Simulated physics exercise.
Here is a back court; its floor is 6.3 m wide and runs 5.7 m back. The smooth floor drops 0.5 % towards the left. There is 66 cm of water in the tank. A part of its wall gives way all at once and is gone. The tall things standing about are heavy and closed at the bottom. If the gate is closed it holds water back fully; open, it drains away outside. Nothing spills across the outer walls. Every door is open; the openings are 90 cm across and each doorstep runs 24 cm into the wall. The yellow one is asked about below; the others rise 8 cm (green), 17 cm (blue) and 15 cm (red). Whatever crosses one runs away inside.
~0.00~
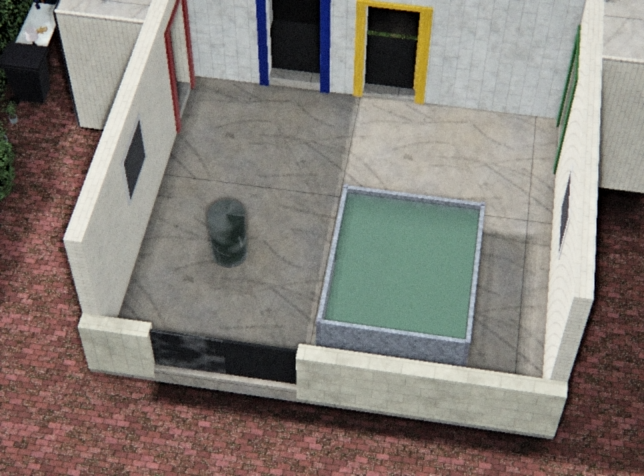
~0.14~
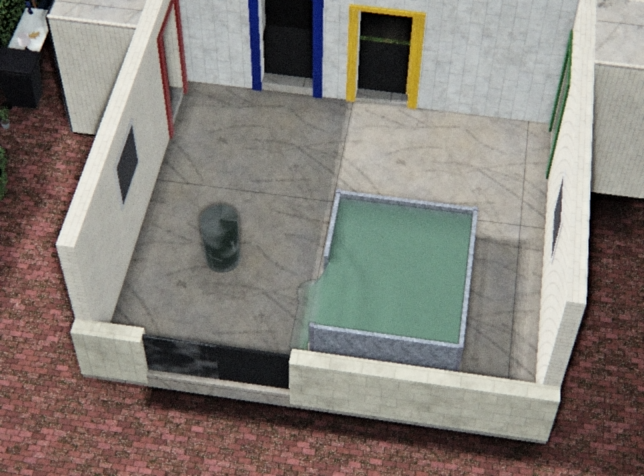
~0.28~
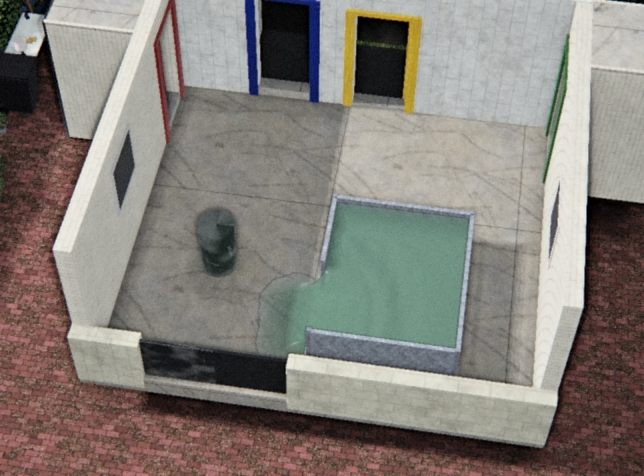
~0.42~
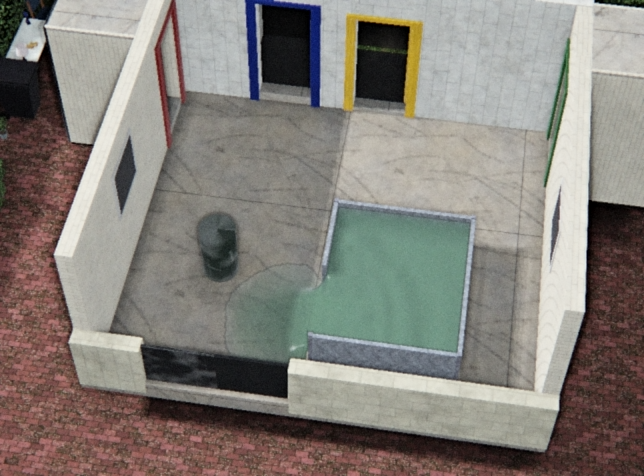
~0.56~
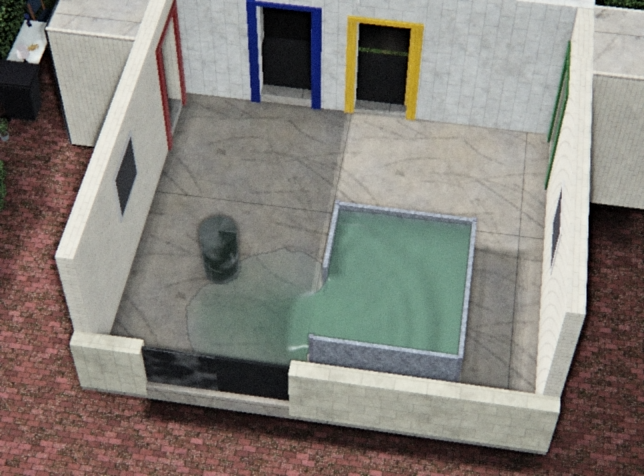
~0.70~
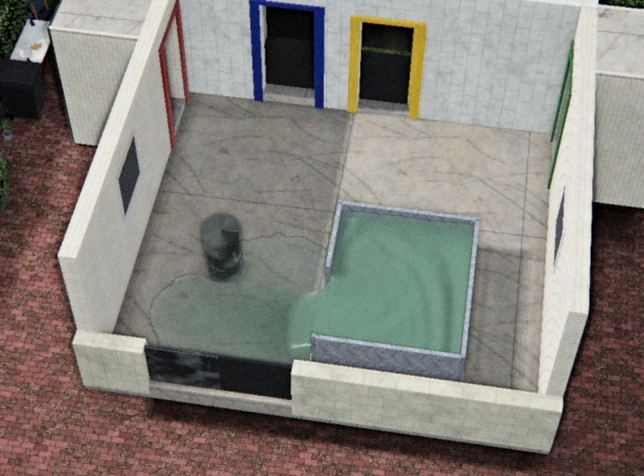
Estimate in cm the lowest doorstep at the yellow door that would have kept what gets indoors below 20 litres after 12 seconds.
It would have to be roughly 7 cm high.
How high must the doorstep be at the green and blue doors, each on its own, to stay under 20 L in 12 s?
About 12.5 cm at green and 18 cm at blue.
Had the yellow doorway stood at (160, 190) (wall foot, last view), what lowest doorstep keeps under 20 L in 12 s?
About 7.5 cm.
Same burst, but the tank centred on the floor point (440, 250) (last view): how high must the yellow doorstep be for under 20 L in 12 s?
About 5.5 cm.
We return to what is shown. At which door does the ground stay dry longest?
Last comes the green one.
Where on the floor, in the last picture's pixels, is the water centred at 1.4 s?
Near (344, 311).
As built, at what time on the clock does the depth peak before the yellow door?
Around 5.0 s.
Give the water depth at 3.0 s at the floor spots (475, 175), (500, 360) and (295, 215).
About 0, 0 and 1 cm.
After 1.4 s water covers 25 % of the floor, deepest (52 cm) near (103, 364); it has not reached the yellow door.
After 3.0 s water covers 45 % of the floor, deepest (40 cm) near (193, 355); it has not reached the yellow door.
After 12.0 s water covers 100 % of the floor, deepest (18 cm) near (525, 423); 7 cm at the yellow door, 31 litres in over its 6 cm doorstep.
At the yellow door as built, the water arrived by 4.2 s and peaked near 10 cm at 4.8 s.
Run again over the same 12 s with other heights there, 31 litres in over 6 cm, 10 litres over 8 cm. The limit of 20 litres is kept from about 7 cm up.
